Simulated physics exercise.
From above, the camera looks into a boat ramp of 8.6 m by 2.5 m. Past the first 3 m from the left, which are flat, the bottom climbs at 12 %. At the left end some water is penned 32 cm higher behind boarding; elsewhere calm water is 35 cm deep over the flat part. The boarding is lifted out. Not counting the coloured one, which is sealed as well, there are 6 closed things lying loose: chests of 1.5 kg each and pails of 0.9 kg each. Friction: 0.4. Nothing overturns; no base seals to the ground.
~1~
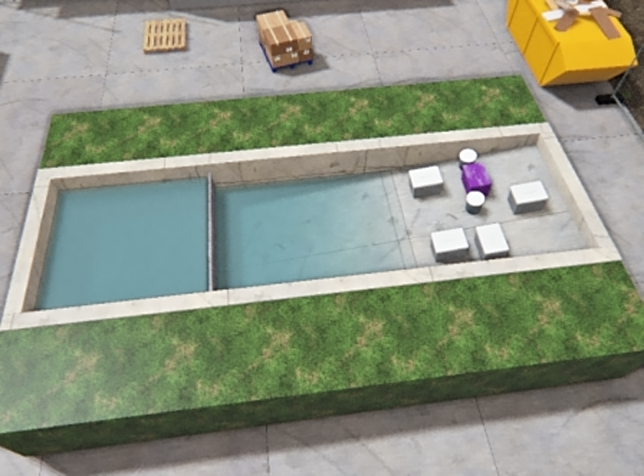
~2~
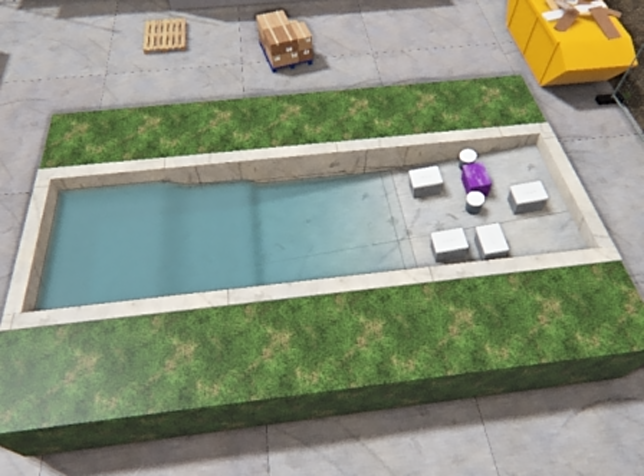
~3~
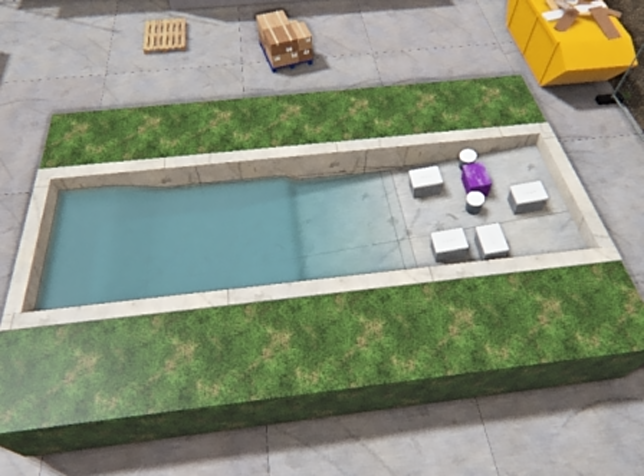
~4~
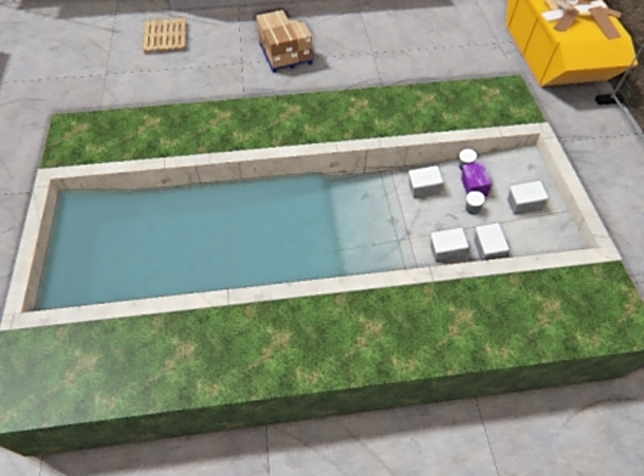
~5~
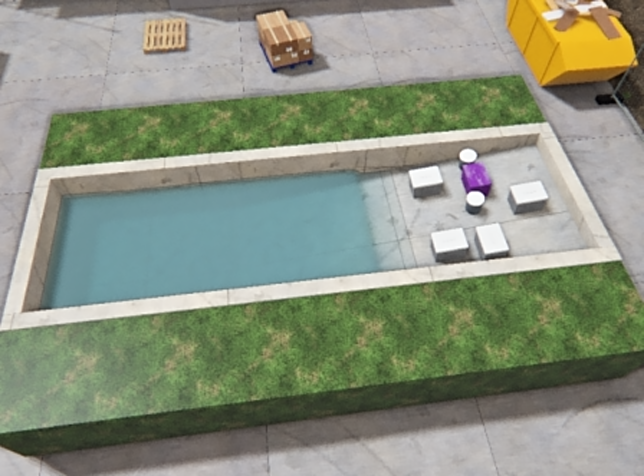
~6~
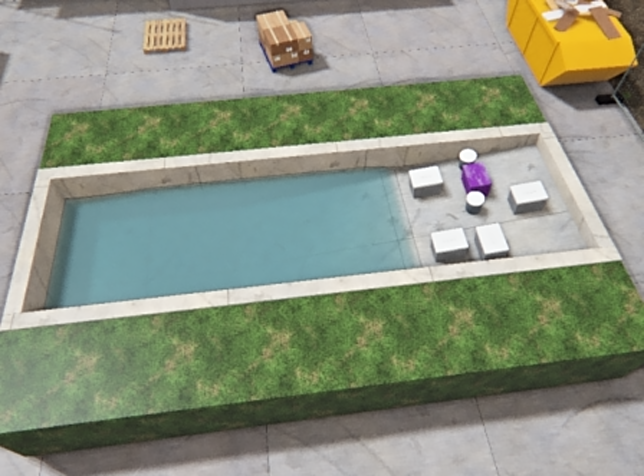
Water fills the left and middle of a long stone-edged boat ramp set between grass strips on grey paving, seen from above by a still camera. Four white chests and two small white pails surround a purple chest on the dry right end, with a yellow container beyond. The dark boarding disappears, then the water's edge creeps right while the loose objects stay put.
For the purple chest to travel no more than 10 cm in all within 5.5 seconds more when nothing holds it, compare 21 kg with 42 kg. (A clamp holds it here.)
The lesser loading misses, and so does the greater.
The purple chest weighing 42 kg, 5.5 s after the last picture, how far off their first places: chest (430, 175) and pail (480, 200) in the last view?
In that order: 200 cm, 100 cm.
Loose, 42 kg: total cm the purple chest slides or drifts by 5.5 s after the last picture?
Close to 120 cm, all told.
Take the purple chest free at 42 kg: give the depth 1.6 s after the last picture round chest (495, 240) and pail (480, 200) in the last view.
4 and 4 cm.
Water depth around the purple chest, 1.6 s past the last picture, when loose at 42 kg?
Around 9 cm.
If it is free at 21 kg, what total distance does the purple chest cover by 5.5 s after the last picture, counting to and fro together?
It covers about 400 cm altogether.
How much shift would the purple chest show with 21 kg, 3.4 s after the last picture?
Roughly 10 cm.
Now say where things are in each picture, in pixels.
The purple chest at (480, 174) rests on the ground; 14.4 m2 under water; 0 of 7 have shifted, in the first picture.
The purple chest at (480, 174) rests on the ground; water covers 14.4 m2; 0 of 7 have shifted, in the second picture.
The purple chest at (480, 174), on the bottom; water covers 14.4 m2; 0 of 7 have shifted, in the third picture.
The purple chest at (480, 174), on the bottom; water covers 14.4 m2; 0 of 7 have shifted, in the fourth picture.
The purple chest at (480, 174) rests on the ground; 14.4 m2 under water; 0 of 7 have shifted, in the fifth picture.
The purple chest at (480, 174) rests on the ground; 14.6 m2 under water; 0 of 7 have shifted, in the sixth picture.
Then, 0.6 s after the last picture the purple chest would be 0 cm from its start with 21 kg and 0 cm from its start with 42 kg; 1 cm of water round it then.
Then, 1.6 s after the last picture the purple chest would be 27 cm from its start with 21 kg and 0 cm from its start with 42 kg; 9 cm of water round it then.
Then, 3.4 s after the last picture the purple chest would be 10 cm from its start with 21 kg and 12 cm from its start with 42 kg; 13 cm of water round it then.
Then, 5.5 s after the last picture the purple chest would be 280 cm from its start with 21 kg and 119 cm from its start with 42 kg; 6 cm of water round it then.
